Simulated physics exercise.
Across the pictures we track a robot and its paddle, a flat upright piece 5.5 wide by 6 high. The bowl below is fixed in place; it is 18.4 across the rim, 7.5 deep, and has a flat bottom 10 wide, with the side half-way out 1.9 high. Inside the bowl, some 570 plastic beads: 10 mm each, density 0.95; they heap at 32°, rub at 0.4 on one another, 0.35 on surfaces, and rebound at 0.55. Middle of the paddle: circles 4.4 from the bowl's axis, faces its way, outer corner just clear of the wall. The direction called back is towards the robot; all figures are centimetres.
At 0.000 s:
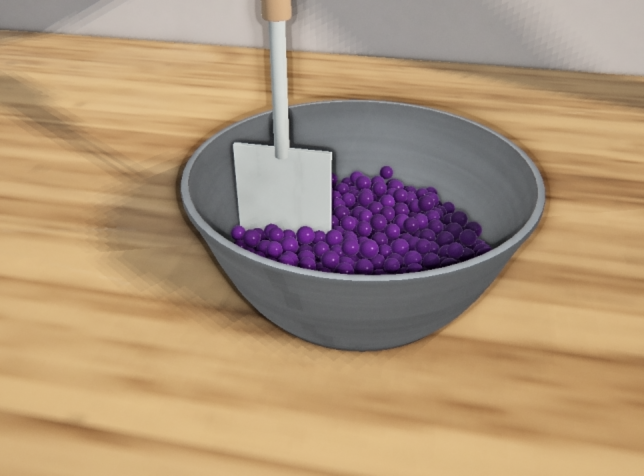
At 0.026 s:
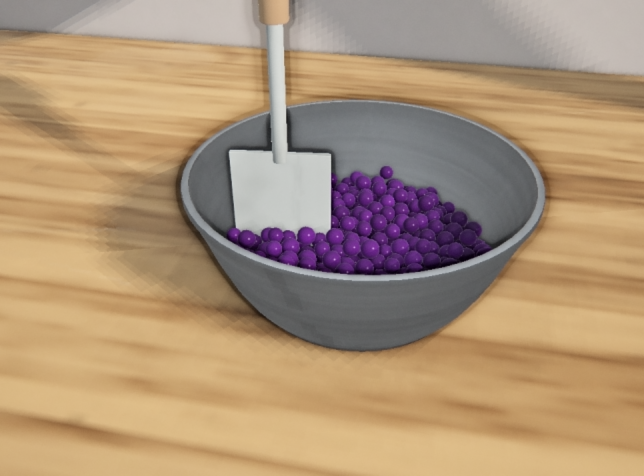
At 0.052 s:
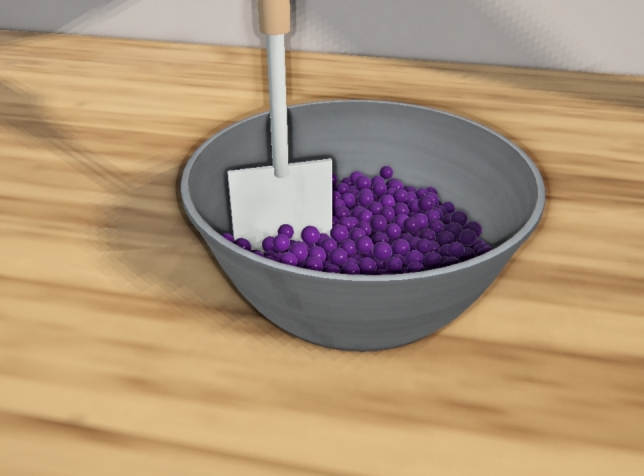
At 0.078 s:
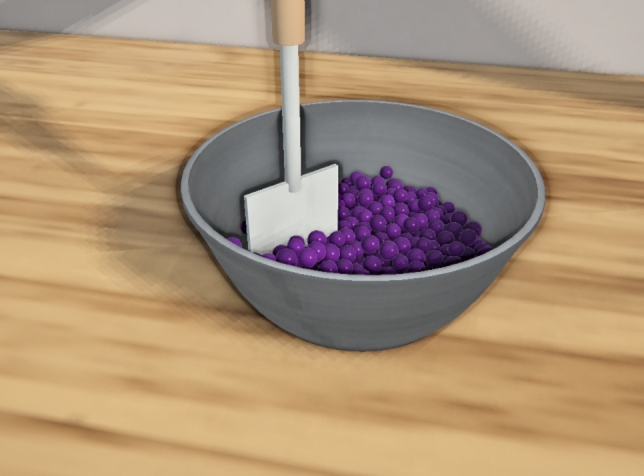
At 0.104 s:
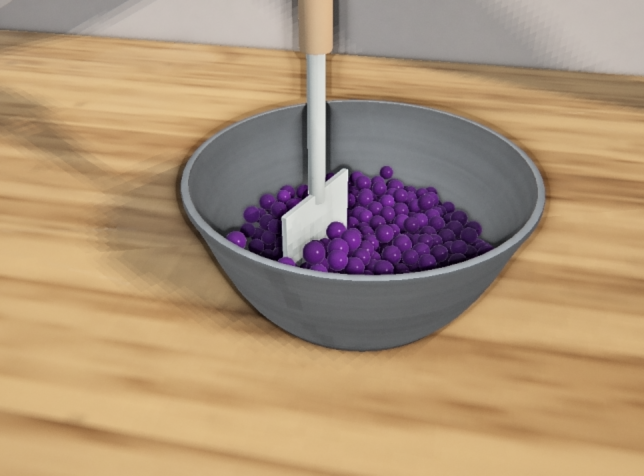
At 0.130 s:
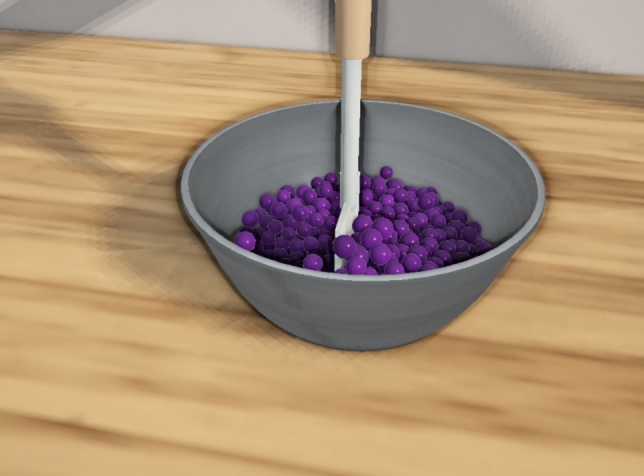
In a gray bowl on a wooden surface, a paddle turns edge-on while sweeping through purple beads.
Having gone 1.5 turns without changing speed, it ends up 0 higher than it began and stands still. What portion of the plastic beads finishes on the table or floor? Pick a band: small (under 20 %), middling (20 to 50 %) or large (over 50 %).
Middling.
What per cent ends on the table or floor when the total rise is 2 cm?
I'd put it at about 15 per cent.
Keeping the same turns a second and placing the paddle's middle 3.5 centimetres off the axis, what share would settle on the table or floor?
Near 20 %.
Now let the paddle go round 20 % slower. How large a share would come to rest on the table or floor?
I'd say close to 20 %.
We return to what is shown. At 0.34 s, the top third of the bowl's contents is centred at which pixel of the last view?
Near (354, 153).
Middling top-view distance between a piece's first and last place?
My guess is close to 9 centimetres.
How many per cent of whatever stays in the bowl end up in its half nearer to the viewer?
Some 35 per cent.
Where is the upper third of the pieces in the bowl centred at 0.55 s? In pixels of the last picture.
Centre estimate: (358, 276).
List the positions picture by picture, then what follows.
The paddle neck at (281, 123), 0° round; upper third of the load around (364, 238), from x 240 to 485, top at y 175; 573 in the bowl, in the first picture.
The paddle neck at (279, 127), 7° round; upper third of the load around (364, 239), from x 235 to 485, top at y 175, in the second picture.
The paddle neck at (279, 140), 26° round; upper third of the load around (364, 246), from x 225 to 485, top at y 175, in the third picture.
The paddle neck at (292, 153), 48° round; upper third of the load around (364, 250), from x 230 to 485, top at y 175, in the fourth picture.
The paddle neck at (316, 164), 70° round; upper third of the load around (366, 254), from x 235 to 485, top at y 175, in the fifth picture.
The paddle neck at (349, 171), 91° round; upper third of the load around (388, 251), from x 245 to 485, top at y 175; 573 in the bowl, in the sixth picture.
After 0.34 s, 264° round, highest piece 11 above the table; 508 in the bowl, 20 on the table or floor, 45 in flight or on the tool.
After 0.55 s, 77° round, highest piece 12 above the table; 447 in the bowl, 93 on the table or floor, 33 in flight or on the tool.
After 0.85 s, 180° round, highest piece 8 above the table; 409 in the bowl, 164 on the table or floor.
After 1.55 s, 180° round, highest piece 8 above the table; 409 in the bowl, 164 on the table or floor.
In the end, 409 in the bowl, 164 on the table or floor. That is 29 % on the table or floor.
